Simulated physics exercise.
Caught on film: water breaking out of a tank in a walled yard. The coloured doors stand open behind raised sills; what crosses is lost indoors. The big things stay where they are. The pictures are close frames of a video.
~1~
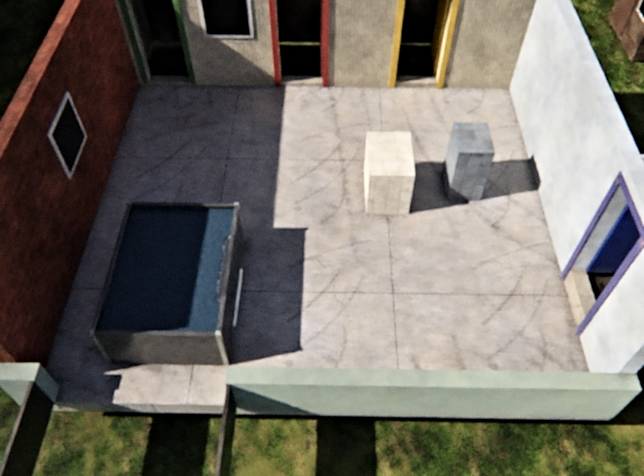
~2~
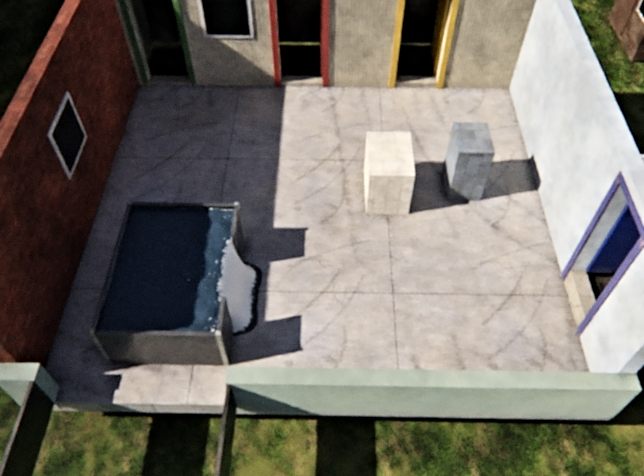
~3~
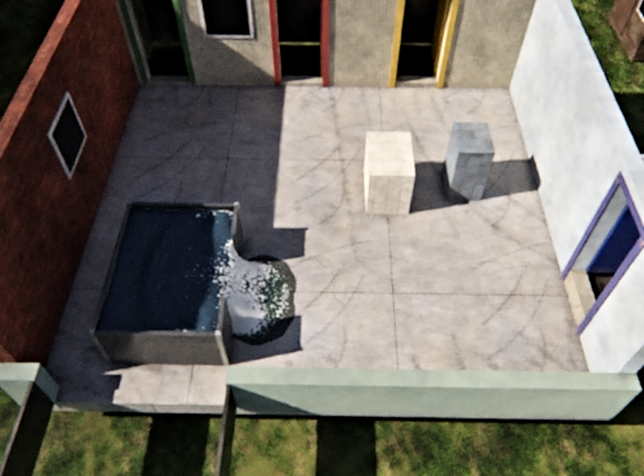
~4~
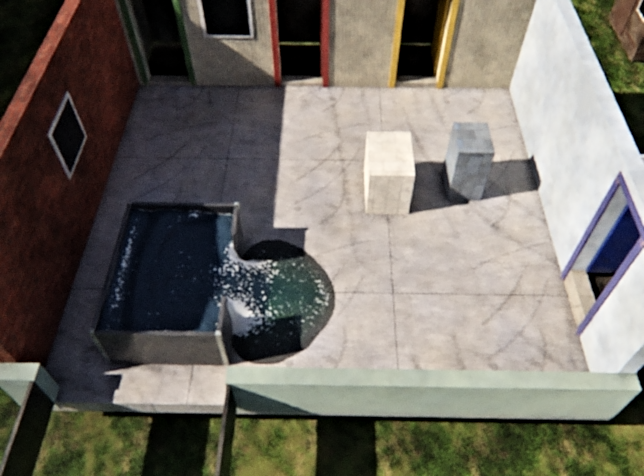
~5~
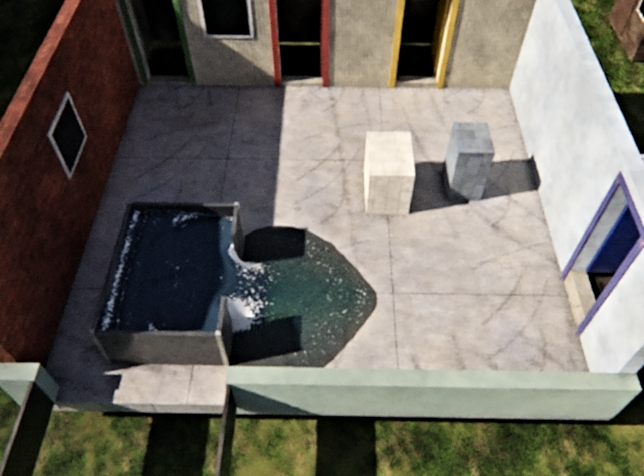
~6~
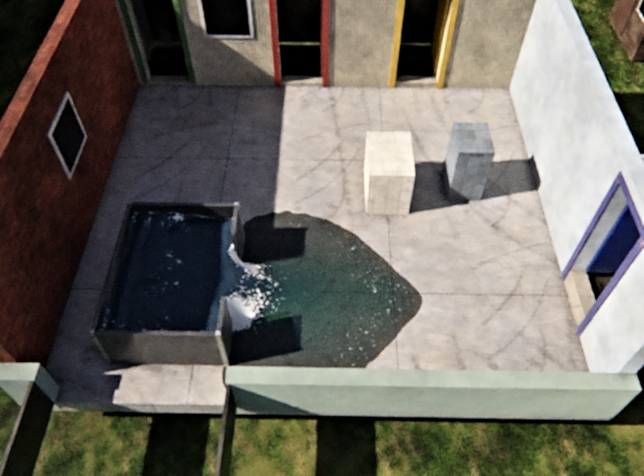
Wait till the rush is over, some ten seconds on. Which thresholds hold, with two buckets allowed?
The blue door stays under that; the green door stays under that; the red door stays under that; the yellow door stays under that.
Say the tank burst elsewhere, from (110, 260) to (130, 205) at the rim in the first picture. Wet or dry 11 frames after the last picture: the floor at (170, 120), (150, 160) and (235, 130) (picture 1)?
One after the other: Wet, under water, covered.
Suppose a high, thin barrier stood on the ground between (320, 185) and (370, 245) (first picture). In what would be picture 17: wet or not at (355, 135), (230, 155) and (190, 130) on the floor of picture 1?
In turn: Dry, no water, dry.
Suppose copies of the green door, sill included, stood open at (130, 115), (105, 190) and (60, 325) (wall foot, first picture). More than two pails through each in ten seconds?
In turn: Stays under, keeps below it, takes less.
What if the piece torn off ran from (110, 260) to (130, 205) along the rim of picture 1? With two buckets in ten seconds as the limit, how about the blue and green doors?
The blue door stays under, the green door floods.
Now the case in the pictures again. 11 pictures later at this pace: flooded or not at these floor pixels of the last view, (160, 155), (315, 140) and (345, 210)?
As listed: Clear, free of water, under water.
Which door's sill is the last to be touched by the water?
It is the one in green.
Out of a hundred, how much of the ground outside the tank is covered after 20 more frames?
Close to 50 %.
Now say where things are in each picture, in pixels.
The first frame shows still water in the open tank at (171, 266).
In the second frame, the front is at (243, 329), out from the gap at (231, 286).
In the third frame, water pours out at (232, 288) and has run to (287, 320).
In the fourth frame, water pours out at (232, 288) and has run to (330, 307).
In the fifth frame, water pours out at (232, 288) and has run to (372, 301).
In the sixth frame, the front is at (414, 308), out from the gap at (232, 288).
A moment on, water covers 30 % of the floor; the blue door wet at the sill, nothing in, the green door not reached, the red door not reached, the yellow door not reached.
Next, water covers 40 % of the floor; the blue door wet at the sill, nothing in, the green door not reached, the red door not reached, the yellow door not reached.
Then, water covers 50 % of the floor; the blue door wet at the sill, nothing in, the green door not reached, the red door wet at the sill, nothing in, the yellow door not reached.
Later, water covers 60 % of the floor; the blue door wet at the sill, nothing in, the green door not reached, the red door wet at the sill, nothing in, the yellow door wet at the sill, nothing in.
In the end, water covers 90 % of the floor; the blue door wet at the sill, nothing in, the green door wet at the sill, nothing in, the red door wet at the sill, nothing in, the yellow door under two buckets in.
